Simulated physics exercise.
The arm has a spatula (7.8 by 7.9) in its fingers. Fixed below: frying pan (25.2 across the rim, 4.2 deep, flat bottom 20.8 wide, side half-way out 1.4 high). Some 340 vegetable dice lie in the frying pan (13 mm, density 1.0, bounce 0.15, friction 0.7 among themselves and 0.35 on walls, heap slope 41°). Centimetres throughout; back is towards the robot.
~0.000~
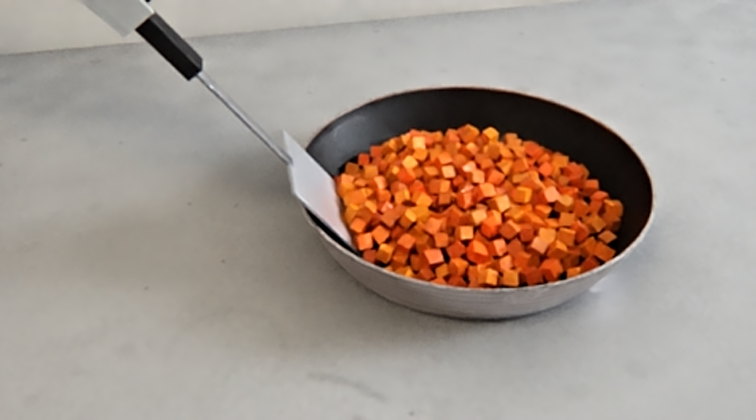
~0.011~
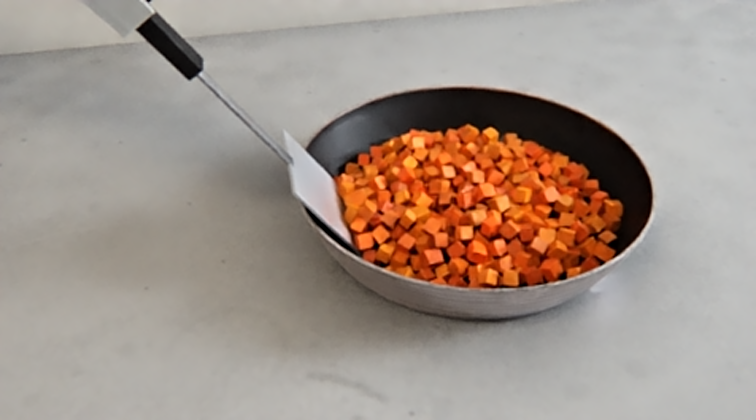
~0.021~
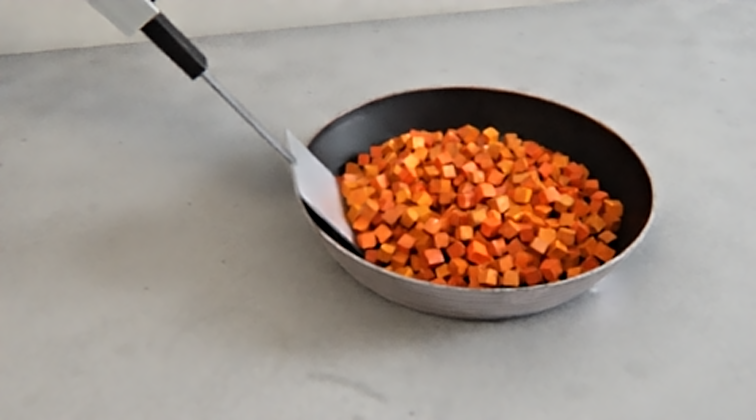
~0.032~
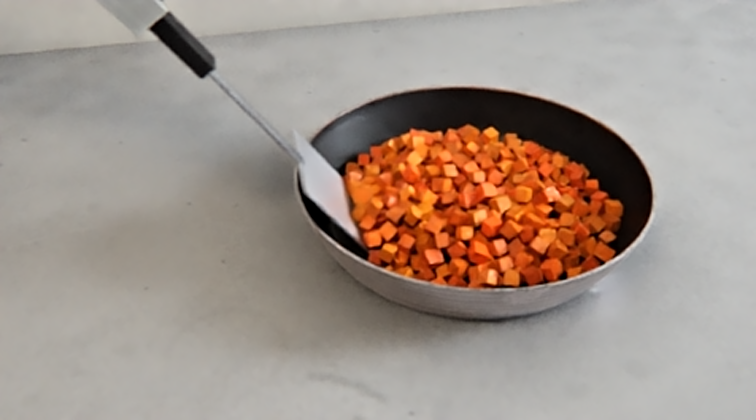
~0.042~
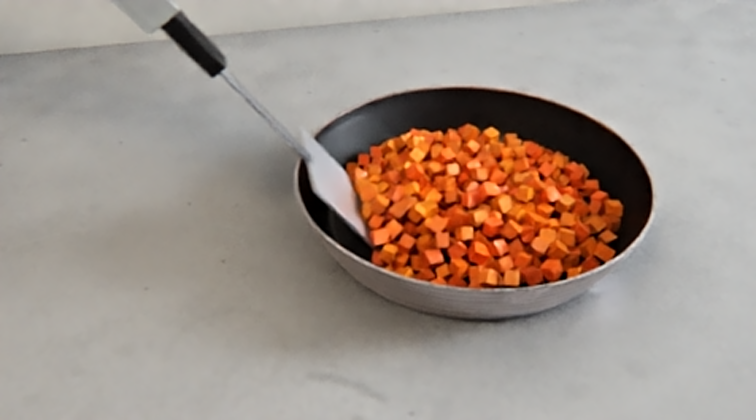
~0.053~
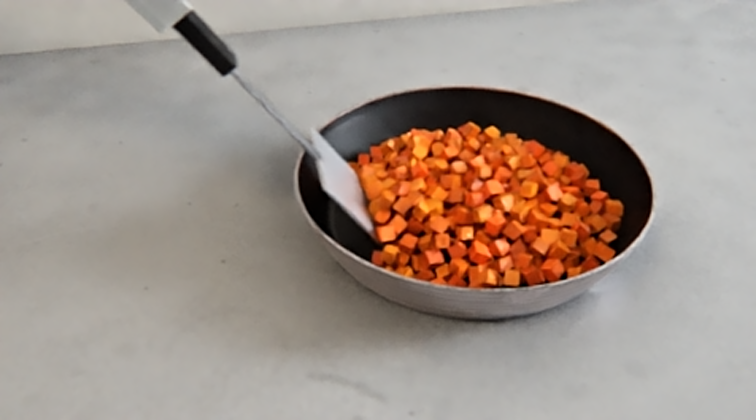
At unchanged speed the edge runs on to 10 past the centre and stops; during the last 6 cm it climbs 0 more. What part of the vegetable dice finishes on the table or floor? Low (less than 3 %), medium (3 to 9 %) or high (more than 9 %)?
On the table or floor the share is high, more than 9 %.
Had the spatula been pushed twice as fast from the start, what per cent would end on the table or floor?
It would be near 40 per cent.
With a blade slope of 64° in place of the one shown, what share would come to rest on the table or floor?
It would be near 35 per cent.
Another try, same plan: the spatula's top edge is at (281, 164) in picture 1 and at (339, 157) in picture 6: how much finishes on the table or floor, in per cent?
About 40 per cent.
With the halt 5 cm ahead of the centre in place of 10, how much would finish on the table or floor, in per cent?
It would be near 0 per cent.
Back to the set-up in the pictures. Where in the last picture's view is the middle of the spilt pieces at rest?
Around (666, 183).
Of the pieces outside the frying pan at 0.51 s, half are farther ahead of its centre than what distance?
Some 16 cm.
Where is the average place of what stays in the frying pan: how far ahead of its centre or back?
Roughly 4.0 cm ahead.
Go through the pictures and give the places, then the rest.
The first frame shows spatula top edge at (287, 159), sloping 56°; upper third of the load around (466, 192), from x 340 to 615, top at y 135; 341 in the frying pan.
The second frame shows spatula top edge at (288, 159), sloping 56°; upper third of the load around (466, 192), from x 340 to 615, top at y 135.
The third frame shows spatula top edge at (291, 159), sloping 56°; upper third of the load around (464, 194), from x 340 to 615, top at y 135.
The fourth frame shows spatula top edge at (298, 158), sloping 56°; upper third of the load around (460, 194), from x 340 to 615, top at y 135.
The fifth frame shows spatula top edge at (307, 157), sloping 56°; upper third of the load around (461, 192), from x 340 to 615, top at y 130.
The sixth frame shows spatula top edge at (317, 156), sloping 56°; upper third of the load around (465, 188), from x 340 to 615, top at y 130; 341 in the frying pan.
By 0.16 s, sloping 56°, highest piece 6 above the table; 341 in the frying pan.
By 0.26 s, sloping 56°, highest piece 8 above the table; 339 in the frying pan, 2 on the blade or in flight.
By 0.51 s, sloping 56°, highest piece 8 above the table; 265 in the frying pan, 65 on the table or floor, 11 on the blade or in flight.
By 1.56 s, sloping 56°, highest piece 8 above the table; 263 in the frying pan, 78 on the table or floor.
Final count, 263 in the frying pan, 78 on the table or floor. That is 23 % on the table or floor.
